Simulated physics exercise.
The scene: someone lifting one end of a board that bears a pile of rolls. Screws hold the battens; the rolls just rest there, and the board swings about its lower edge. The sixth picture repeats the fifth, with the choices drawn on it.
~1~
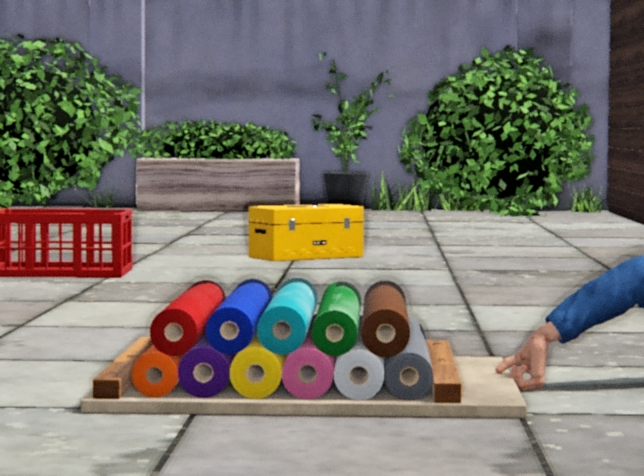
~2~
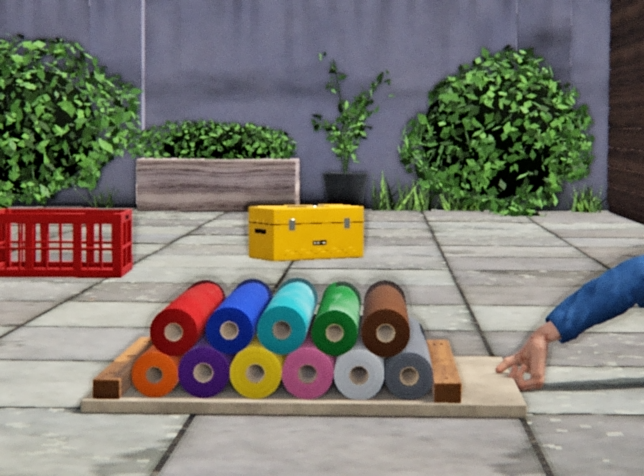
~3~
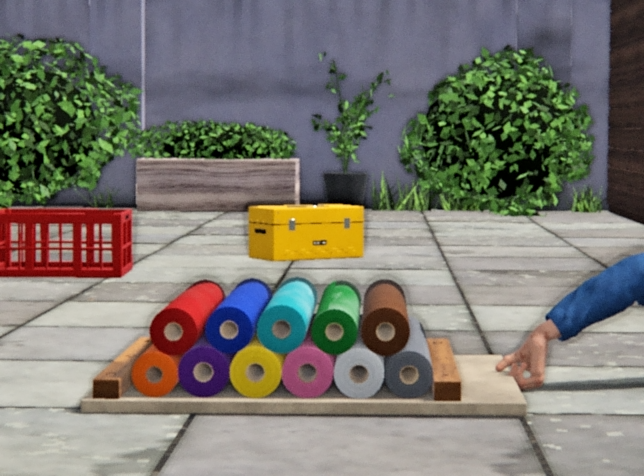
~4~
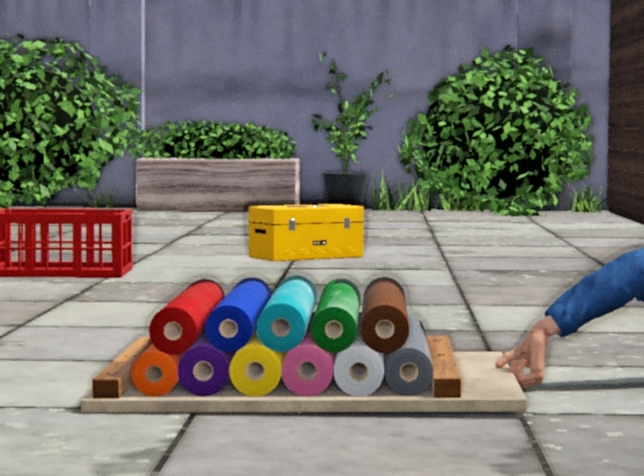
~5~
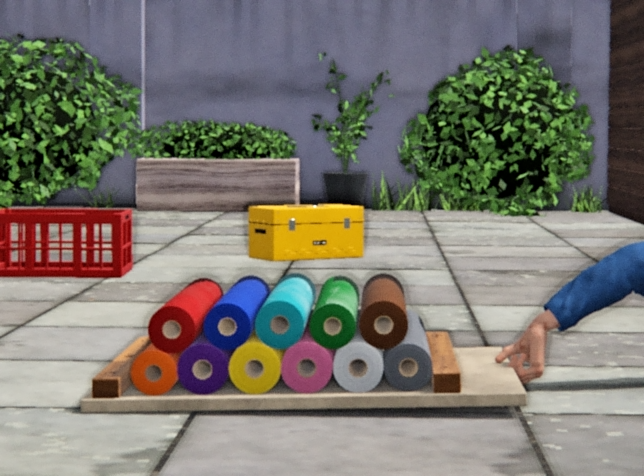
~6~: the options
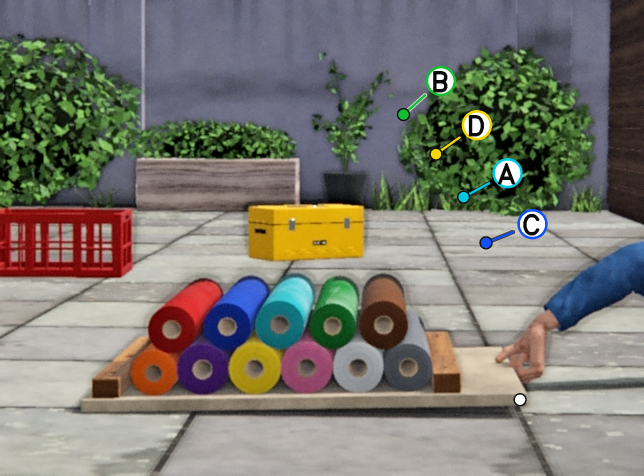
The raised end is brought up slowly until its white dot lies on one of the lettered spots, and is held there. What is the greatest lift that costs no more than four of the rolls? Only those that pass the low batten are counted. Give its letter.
Mark A is as high as it can go.
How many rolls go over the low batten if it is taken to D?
At D the number is five.
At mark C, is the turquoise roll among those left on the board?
The turquoise roll: Yes.
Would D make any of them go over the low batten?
Yes.
On the marked copy, A at (463, 197); B at (403, 115); C at (486, 243); D at (436, 154); the white dot at (520, 400).
Following A. Soon after the start, board at 17°.
Later, board at 29°.
In the end, board at 29°, one over the low batten (red).
As for the rest, B five over the low batten; C none over the low batten; D five over the low batten.
